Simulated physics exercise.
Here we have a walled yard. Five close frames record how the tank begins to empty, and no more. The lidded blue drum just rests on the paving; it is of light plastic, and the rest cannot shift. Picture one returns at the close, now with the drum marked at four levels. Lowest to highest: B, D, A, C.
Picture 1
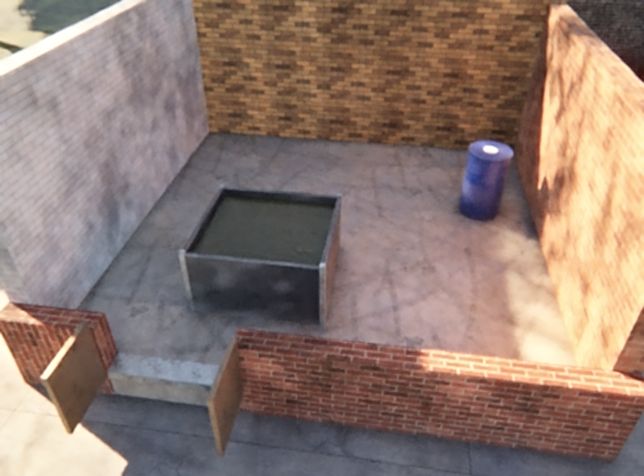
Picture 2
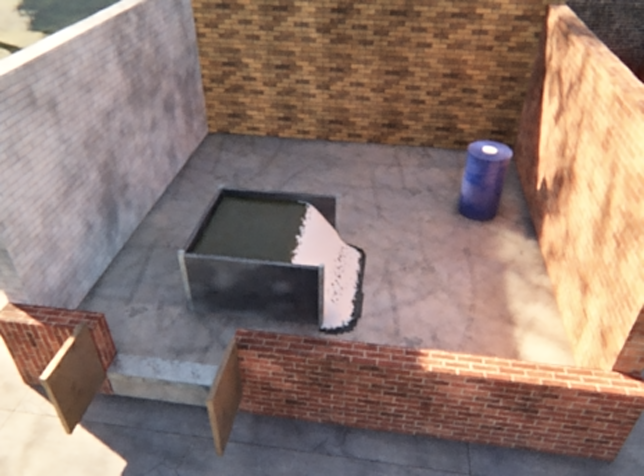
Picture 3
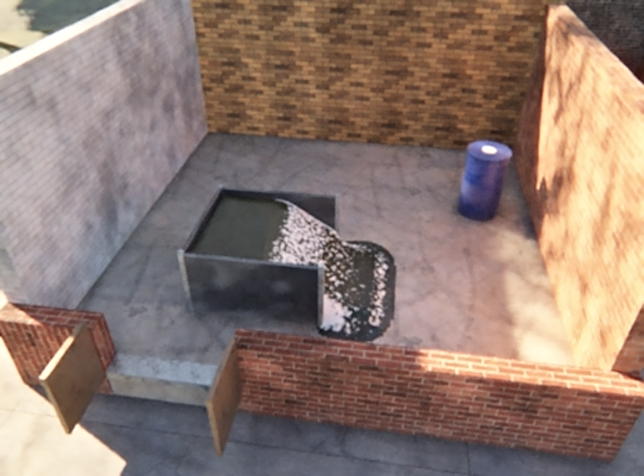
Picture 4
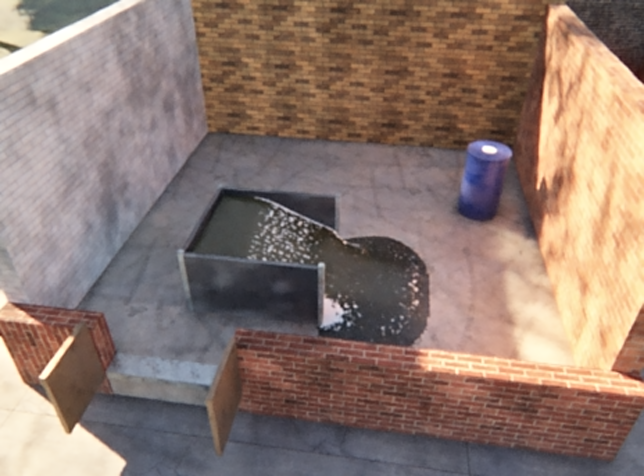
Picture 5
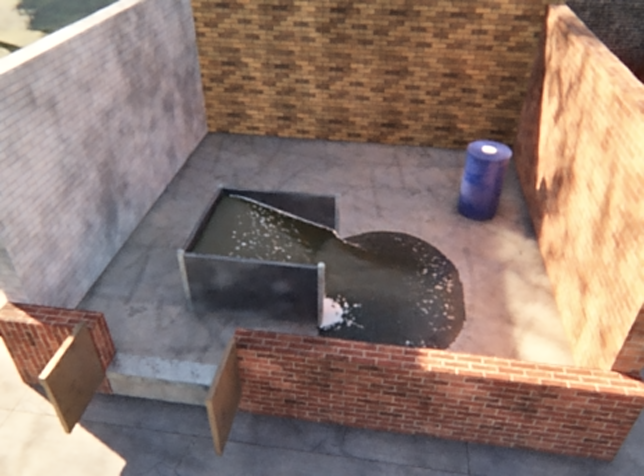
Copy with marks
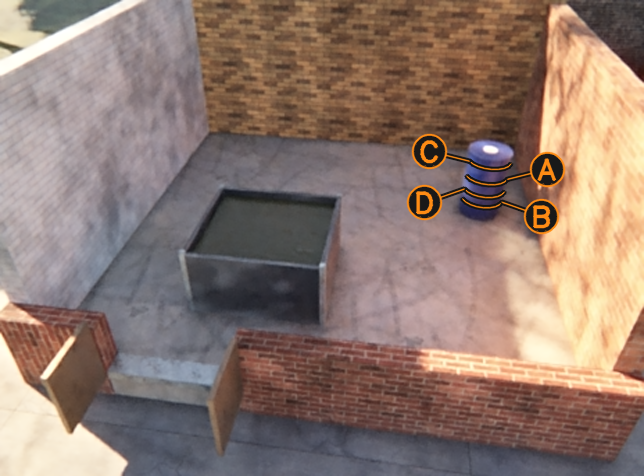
A walled yard with a cracked grey floor is seen from above, its low red-brick front wall broken by an open gate. A dark square tank of murky liquid stands left of centre, and a blue drum stands at back right. The tank's right side opens and liquid pours out, foaming white, then spreads rightward in a dark, rounded pool while the camera stays still.
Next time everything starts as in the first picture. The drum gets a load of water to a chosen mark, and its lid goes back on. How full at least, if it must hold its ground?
B is the one.
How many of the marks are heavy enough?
All of the four.
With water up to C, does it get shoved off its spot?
No.
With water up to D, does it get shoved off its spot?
No, that is safe.
On the marked copy, A at (488, 184); B at (483, 207); C at (491, 169); D at (485, 197); from the bottom up B, D, A, C.
With A, it does not move.
With B, it does not move.
With C, it does not move.
With D, it does not move.
